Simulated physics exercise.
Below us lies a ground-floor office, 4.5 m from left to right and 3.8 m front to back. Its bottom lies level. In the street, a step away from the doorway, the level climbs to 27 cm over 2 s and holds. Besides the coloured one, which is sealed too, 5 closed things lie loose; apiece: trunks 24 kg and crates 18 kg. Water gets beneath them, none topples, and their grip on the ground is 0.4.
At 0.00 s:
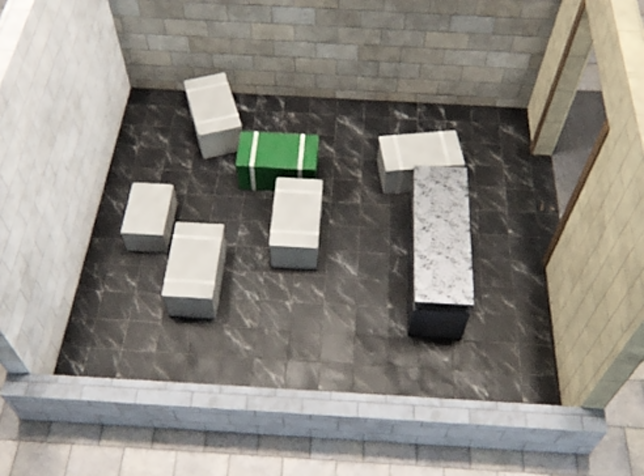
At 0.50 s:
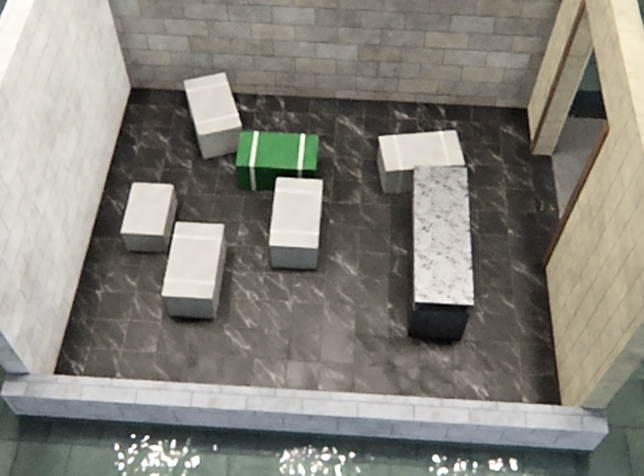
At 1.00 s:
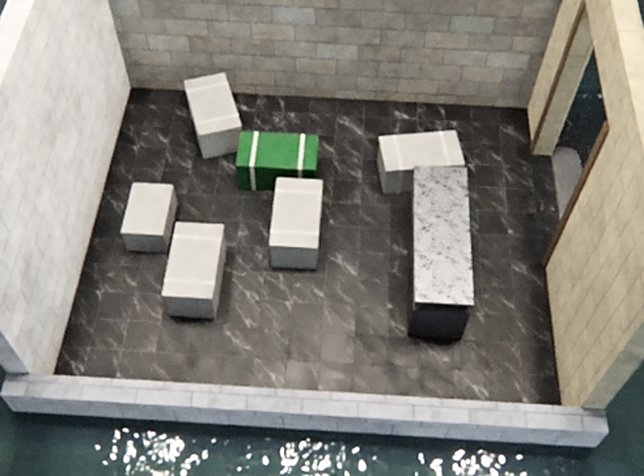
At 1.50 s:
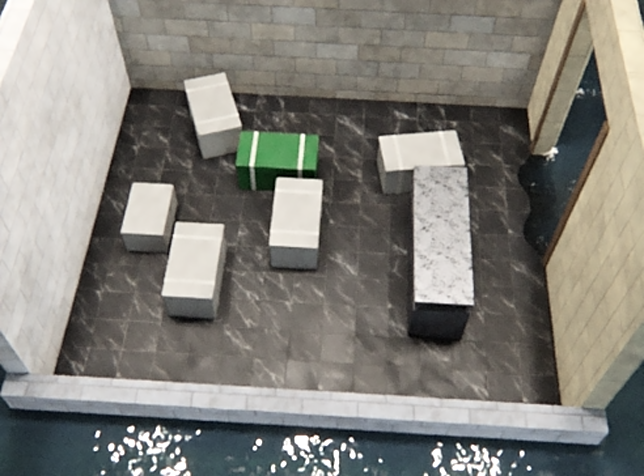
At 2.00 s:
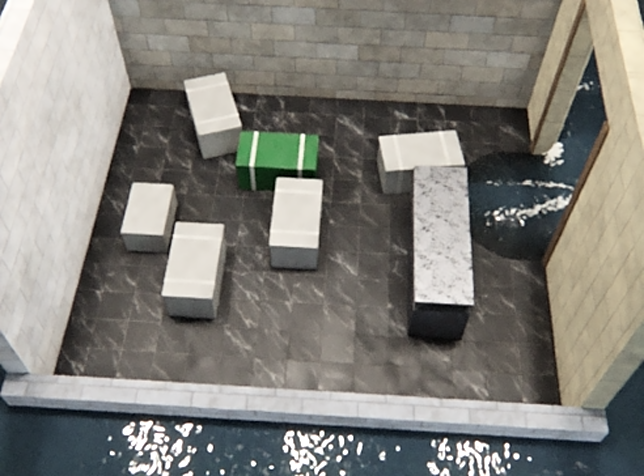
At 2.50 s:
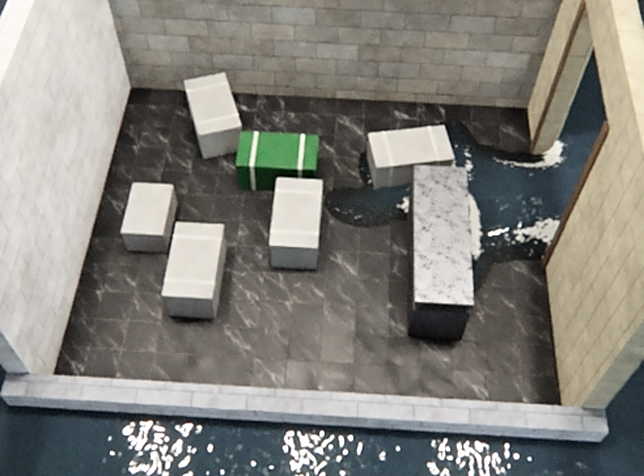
Water darkens the paving outside a stone-walled, ground-floor room with a dark tiled floor, seen from a high, unmoving viewpoint. A green box with pale bands sits left of centre towards the back, among five pale boxes, with a long marble-topped block at right. Glinting water enters through the right-hand doorway, spreads leftward around the block, and the pale box behind it shifts slightly left while the others stay still.
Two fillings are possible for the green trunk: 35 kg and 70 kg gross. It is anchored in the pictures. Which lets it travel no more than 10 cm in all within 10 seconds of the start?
Verdict: Only the larger load is enough.
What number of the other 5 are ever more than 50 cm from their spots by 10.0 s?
5 of them.
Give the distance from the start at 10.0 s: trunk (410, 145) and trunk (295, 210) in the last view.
In that order: 150 cm, 80 cm.
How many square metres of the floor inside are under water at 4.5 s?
About 10.5 m2.
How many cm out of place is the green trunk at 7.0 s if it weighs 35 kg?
Roughly 80 cm.
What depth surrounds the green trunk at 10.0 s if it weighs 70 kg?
About 12 cm.
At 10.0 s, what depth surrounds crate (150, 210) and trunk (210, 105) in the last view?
Roughly 19 and 15 cm.
After 3.5 s the green trunk would be 8 cm from its start with 35 kg and 0 cm from its start with 70 kg; 7 cm of water round it then.
After 4.5 s the green trunk would be 34 cm from its start with 35 kg and 0 cm from its start with 70 kg; 5 cm of water round it then.
After 7.0 s the green trunk would be 81 cm from its start with 35 kg and 0 cm from its start with 70 kg; 8 cm of water round it then.
After 10.0 s the green trunk would be 89 cm from its start with 35 kg and 0 cm from its start with 70 kg; 12 cm of water round it then.
